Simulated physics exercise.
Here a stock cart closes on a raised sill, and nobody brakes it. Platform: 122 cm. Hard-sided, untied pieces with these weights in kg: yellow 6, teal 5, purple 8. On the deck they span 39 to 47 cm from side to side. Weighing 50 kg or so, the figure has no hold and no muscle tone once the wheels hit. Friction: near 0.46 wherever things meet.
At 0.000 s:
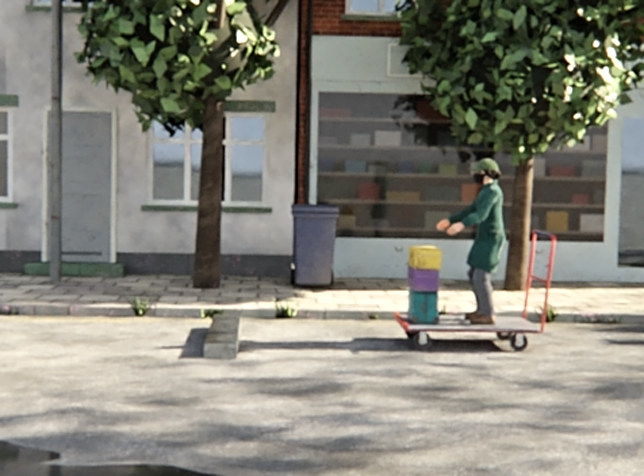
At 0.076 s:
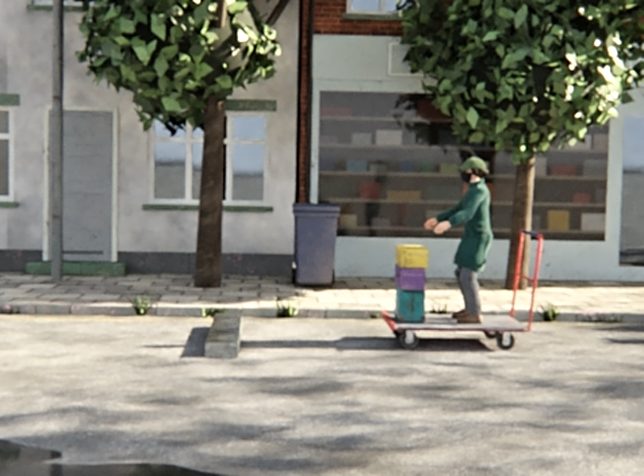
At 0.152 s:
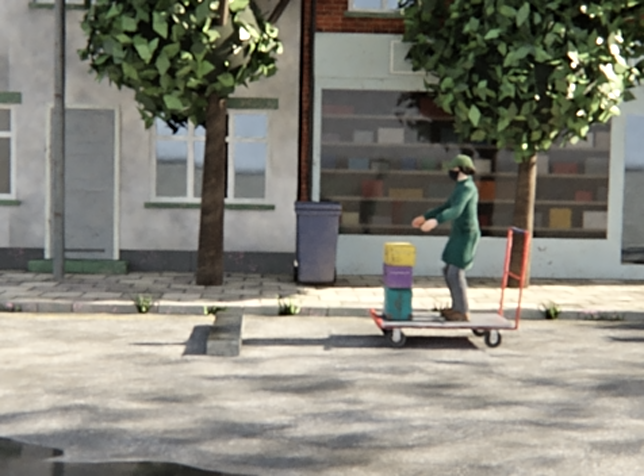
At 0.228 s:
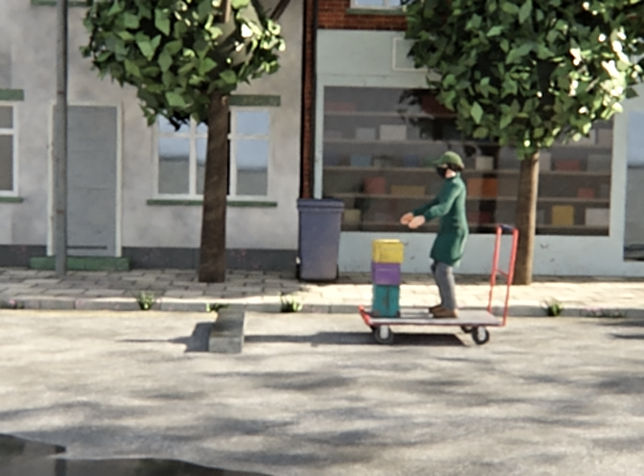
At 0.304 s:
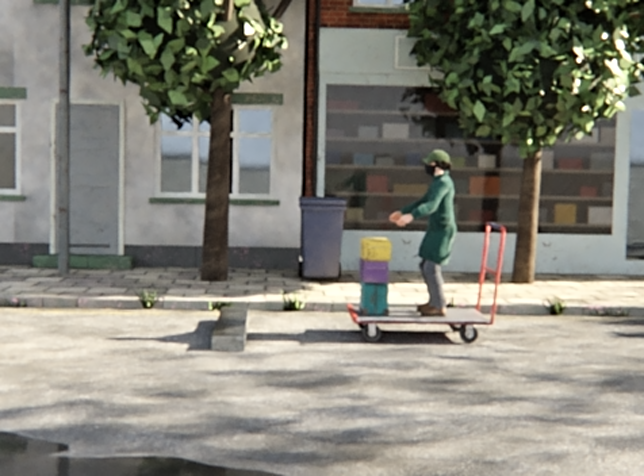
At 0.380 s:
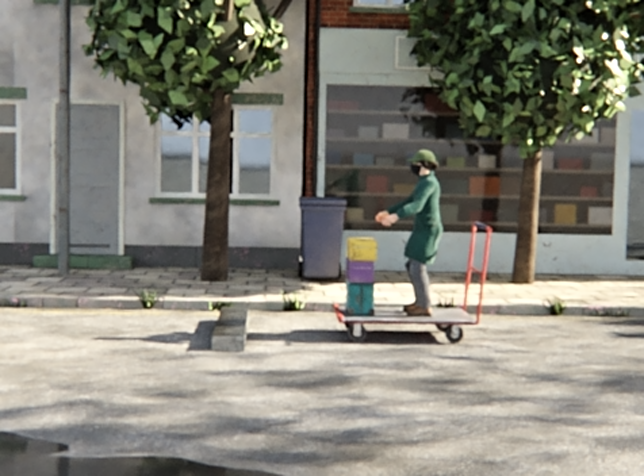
Flatbed cart carrying a standing figure in a green coat and three stacked boxes, rolling left along a street past a shopfront.
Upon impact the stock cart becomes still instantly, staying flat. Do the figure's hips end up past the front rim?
My guess is it stays inside the edge.
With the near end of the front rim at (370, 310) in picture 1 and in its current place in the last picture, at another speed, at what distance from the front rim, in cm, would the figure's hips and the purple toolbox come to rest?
In that case hips 70 behind, purple 50 past.
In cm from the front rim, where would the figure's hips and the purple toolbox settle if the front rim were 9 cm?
You'd see the hips land 20 cm behind and the purple one 40 cm past the front rim.
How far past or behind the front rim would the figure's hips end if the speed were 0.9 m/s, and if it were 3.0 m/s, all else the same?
The first try ends 60 cm behind the front rim, the second 120 cm past it.
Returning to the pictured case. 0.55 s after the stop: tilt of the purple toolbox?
Roughly 90° off the vertical.
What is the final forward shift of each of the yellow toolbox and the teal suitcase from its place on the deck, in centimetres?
Yellow 130 cm forward, teal 5 cm forward.
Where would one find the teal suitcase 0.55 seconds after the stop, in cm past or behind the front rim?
Around 15 cm short of the front rim.
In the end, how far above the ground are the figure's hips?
About 65 cm up.
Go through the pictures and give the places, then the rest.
In the first picture, hips (490, 238), yellow toolbox (425, 258), rim corner (406, 327); 0 cm covered, 160 to go.
In the second picture, hips (477, 237), yellow toolbox (412, 257), rim corner (393, 326); 13 cm covered, 146 to go.
In the third picture, hips (465, 235), yellow toolbox (399, 254), rim corner (380, 324); 27 cm covered, 133 to go.
In the fourth picture, hips (453, 232), yellow toolbox (387, 251), rim corner (368, 321); 40 cm covered, 120 to go.
In the fifth picture, hips (441, 230), yellow toolbox (376, 249), rim corner (355, 319); 54 cm covered, 106 to go.
In the sixth picture, hips (427, 230), yellow toolbox (362, 249), rim corner (341, 319); 67 cm covered, 93 to go. Speed about 1.8 m/s.
The wheels strike at 0.91 s.
After 1.16 s the figure's hips are 40 cm behind the rim, near (281, 255) in the last picture's view.
After 1.46 s the figure's hips are 31 cm behind the rim, near (271, 269) in the last picture's view.
After 1.91 s the figure's hips are 25 cm behind the rim, near (265, 268) in the last picture's view.
At rest, 3.7 s, past the rim, yellow toolbox and purple toolbox; behind it, teal suitcase and the figure's hips.
